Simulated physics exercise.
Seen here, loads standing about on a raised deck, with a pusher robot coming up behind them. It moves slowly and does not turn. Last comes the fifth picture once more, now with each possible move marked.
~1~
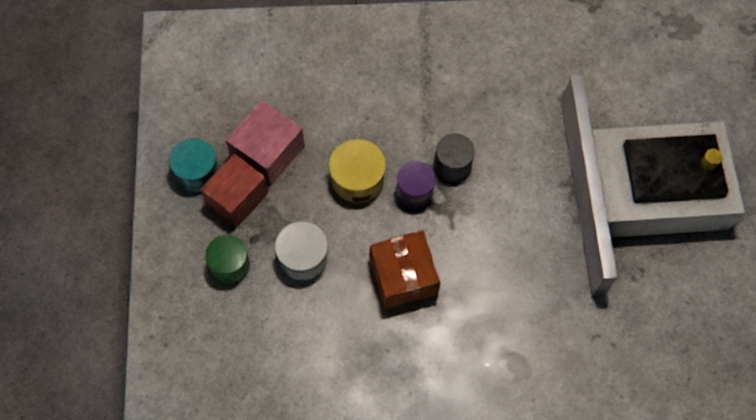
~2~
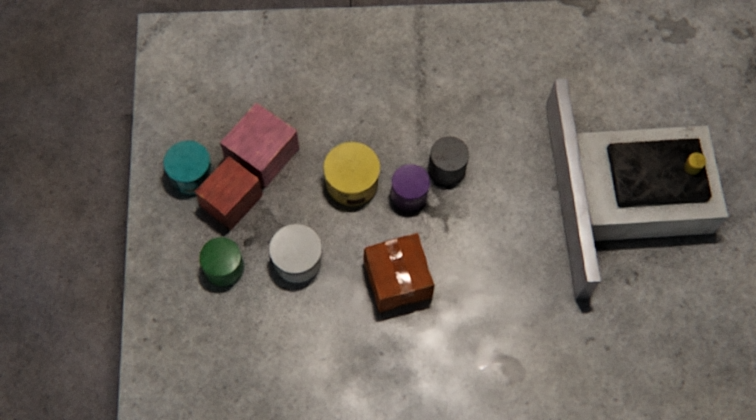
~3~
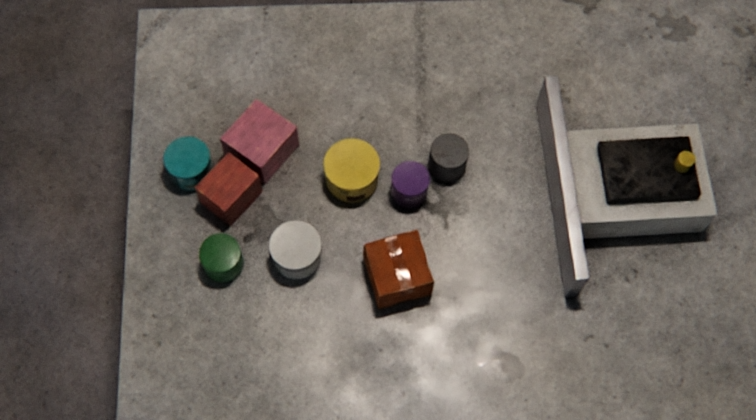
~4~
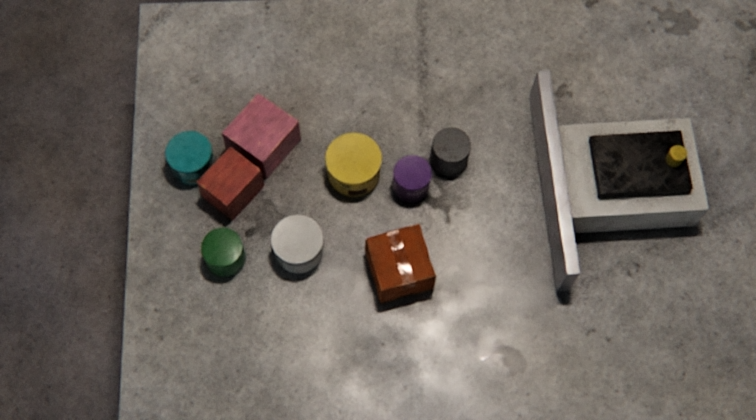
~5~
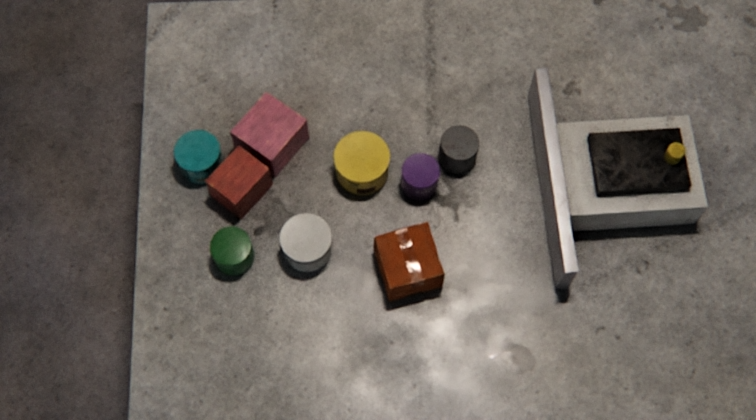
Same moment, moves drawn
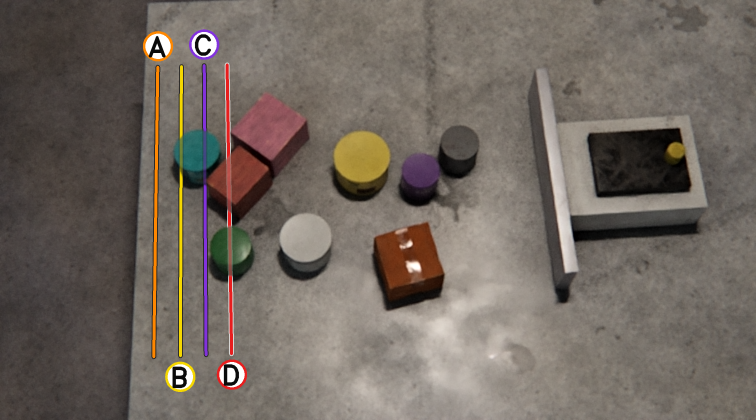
On a raised grey deck, a flat-fronted pusher robot edging slowly left towards a loose group of coloured canisters and boxes.
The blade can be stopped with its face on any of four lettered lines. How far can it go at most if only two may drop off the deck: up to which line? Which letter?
The farthest such stop is D.
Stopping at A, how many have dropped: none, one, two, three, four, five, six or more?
In all, six or more.
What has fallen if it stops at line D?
The green canister goes over.
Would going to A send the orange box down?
Yes.
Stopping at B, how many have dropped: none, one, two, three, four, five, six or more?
By then, five.
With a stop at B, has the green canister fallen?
Yes.
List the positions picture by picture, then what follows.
Grey canister (454, 158); pink crate (266, 143); turquoise pail (194, 165), in the first picture.
Robot (652, 171); orange box (399, 273), in the second picture.
Robot (641, 169); white pail (296, 251), in the third picture.
Robot (633, 164); green canister (223, 252), in the fourth picture.
Robot (632, 161); grey canister (459, 150); pink crate (271, 135); turquoise pail (199, 157), in the fifth picture.
On the marked copy, A at (156, 204); B at (181, 203); C at (205, 202); D at (229, 201).
Following D. Soon after the start, robot (514, 166); grey canister (406, 147); purple pail (410, 182).
Later, robot (397, 170); turquoise pail (187, 151); green canister (191, 256).
In the end, robot (305, 174); green canister over the edge; turquoise pail (148, 125); one fallen.
As for the rest, A drops nine; B drops five; C drops four.
